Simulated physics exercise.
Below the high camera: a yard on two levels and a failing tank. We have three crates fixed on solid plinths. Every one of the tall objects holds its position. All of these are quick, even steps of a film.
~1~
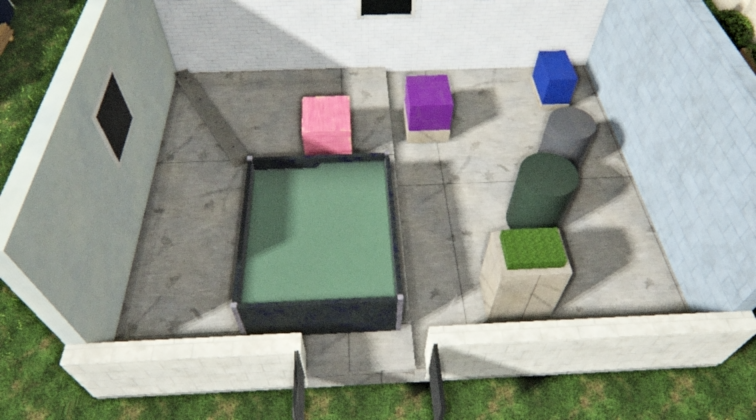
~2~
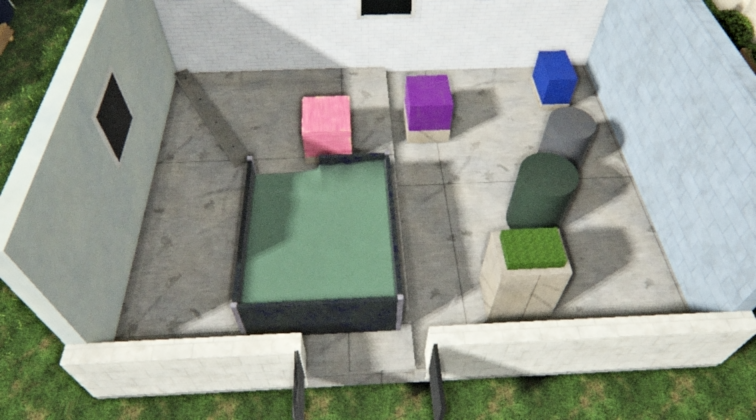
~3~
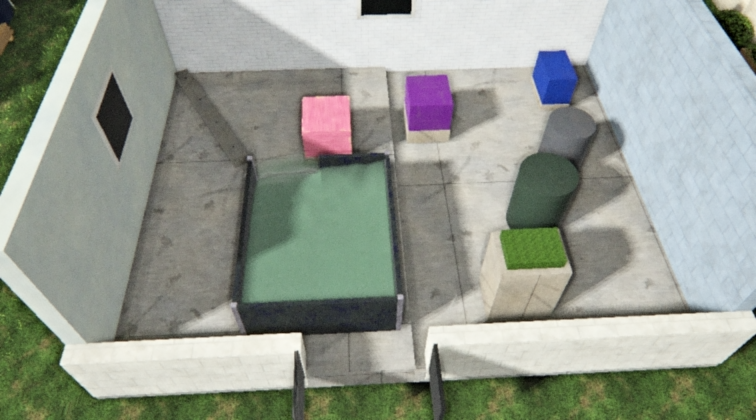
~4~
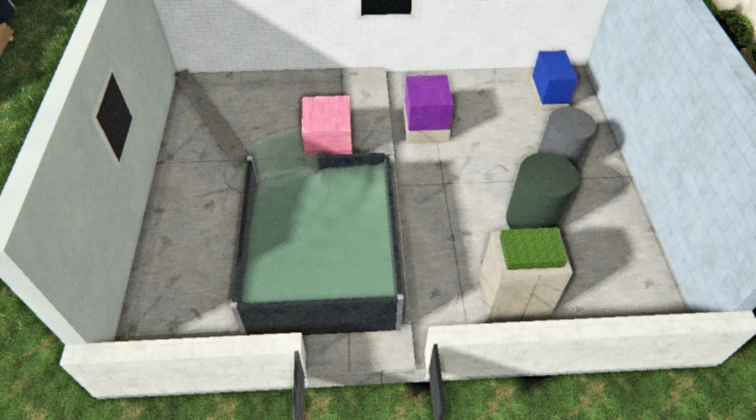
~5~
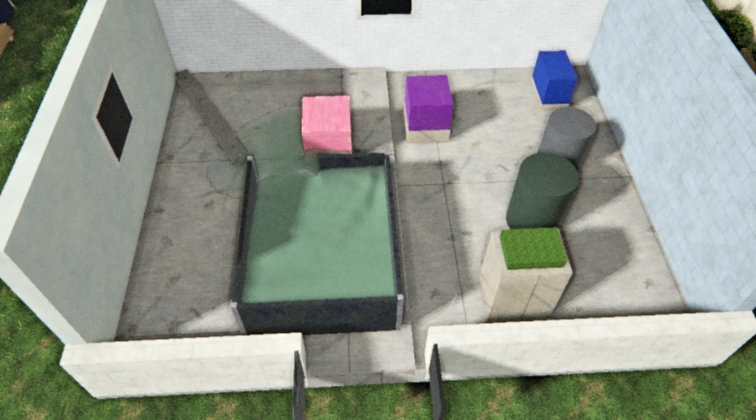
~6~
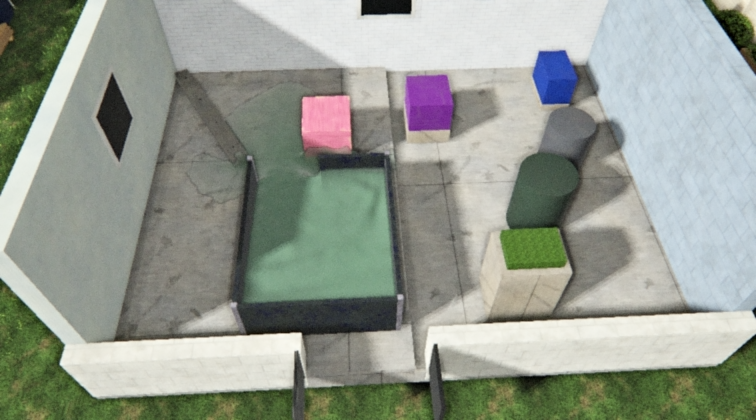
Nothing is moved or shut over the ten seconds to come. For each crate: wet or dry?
In order: Pink crate: Reached, blue crate: Reached, purple crate: Spared.
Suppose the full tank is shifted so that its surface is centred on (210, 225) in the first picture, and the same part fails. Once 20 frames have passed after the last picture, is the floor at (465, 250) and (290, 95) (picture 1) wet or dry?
Untouched, then submerged.
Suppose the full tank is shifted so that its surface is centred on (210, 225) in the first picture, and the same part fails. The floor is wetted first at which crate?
The crate marked pink.
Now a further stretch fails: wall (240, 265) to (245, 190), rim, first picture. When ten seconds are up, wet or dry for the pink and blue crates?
Result: Pink crate not reached, blue crate not reached.
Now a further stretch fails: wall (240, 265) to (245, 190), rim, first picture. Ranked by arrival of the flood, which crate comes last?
That would be the blue crate.
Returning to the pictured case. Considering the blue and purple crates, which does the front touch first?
It's the purple crate.
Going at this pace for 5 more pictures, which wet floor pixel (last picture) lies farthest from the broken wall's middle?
The flood front should get to about (188, 73).
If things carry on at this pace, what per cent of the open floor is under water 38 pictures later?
Close to 80 in a hundred, I think.
A moment on, water covers 25 % of the floor; the pink crate water round its plinth, the blue crate not reached, the purple crate water round its plinth.
Next, water covers 35 % of the floor; the pink crate water round its plinth, the blue crate not reached, the purple crate water round its plinth.
Then, water covers 55 % of the floor; the pink crate water round its plinth, the blue crate water round its plinth, the purple crate water round its plinth.
Later, water covers 80 % of the floor; the pink crate water round its plinth, the blue crate water round its plinth, the purple crate water round its plinth.
In the end, water covers 95 % of the floor; the pink crate was topped, the blue crate was topped, the purple crate stayed above the water.
